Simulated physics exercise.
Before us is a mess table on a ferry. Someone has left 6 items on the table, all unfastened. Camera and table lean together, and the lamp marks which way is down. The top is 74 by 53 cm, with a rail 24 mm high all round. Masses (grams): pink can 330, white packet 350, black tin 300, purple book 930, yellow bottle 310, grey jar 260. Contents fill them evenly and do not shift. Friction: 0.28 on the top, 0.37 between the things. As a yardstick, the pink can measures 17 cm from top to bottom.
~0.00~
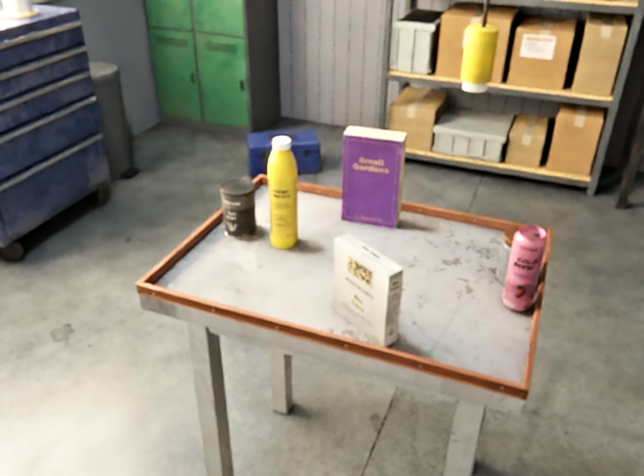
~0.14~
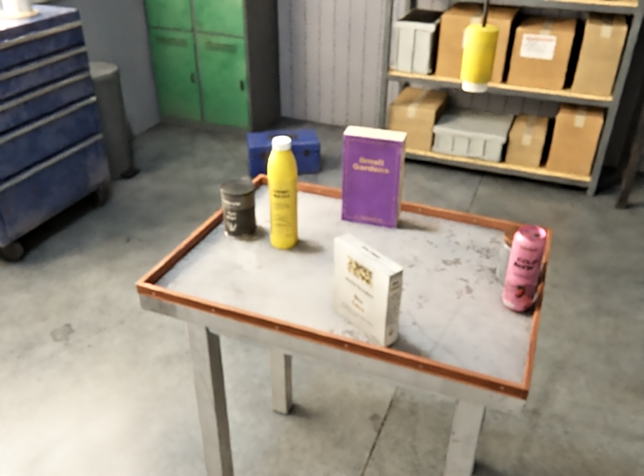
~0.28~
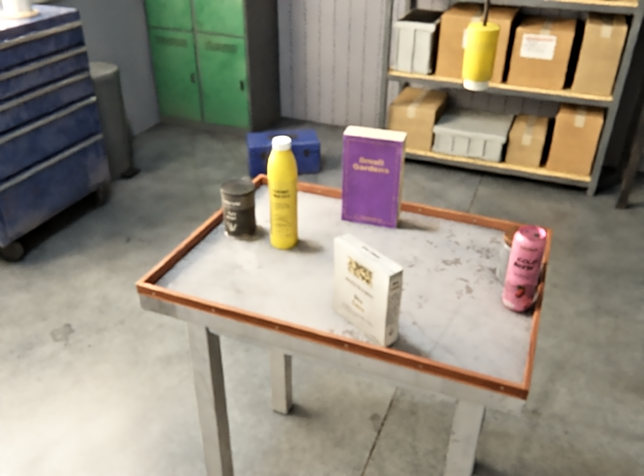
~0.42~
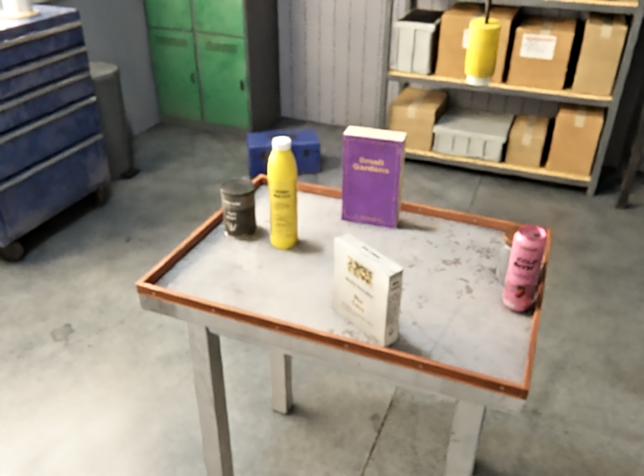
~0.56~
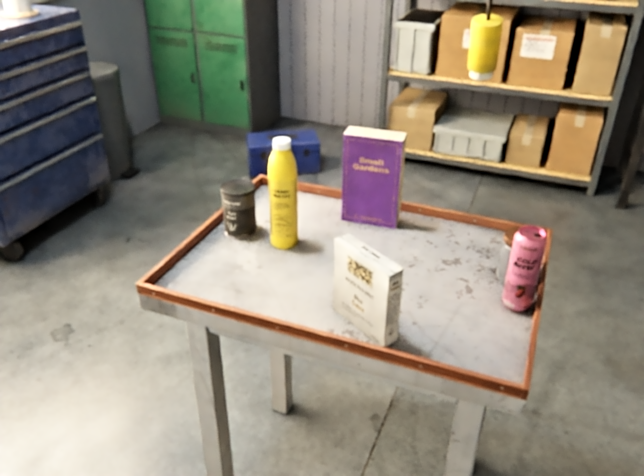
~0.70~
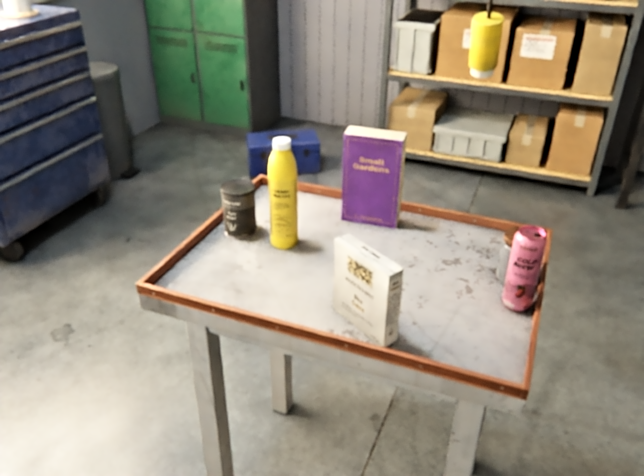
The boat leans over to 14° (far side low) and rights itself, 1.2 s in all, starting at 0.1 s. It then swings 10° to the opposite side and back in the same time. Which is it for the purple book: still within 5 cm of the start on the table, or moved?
The purple book gets shifted.
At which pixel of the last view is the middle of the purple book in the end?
Around (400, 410).
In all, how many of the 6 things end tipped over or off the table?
In all, 1.
After 1.30 s, boat level; purple book now off the table.
After 1.60 s, heel 5°, near side down.
After 1.70 s, heel 8°, near side down.
After 2.00 s, heel 10°, near side down.
At rest (3.0 s), off the table, purple book; the other 5 in place, give or take 5 cm. In the last view, purple book near (400, 410).
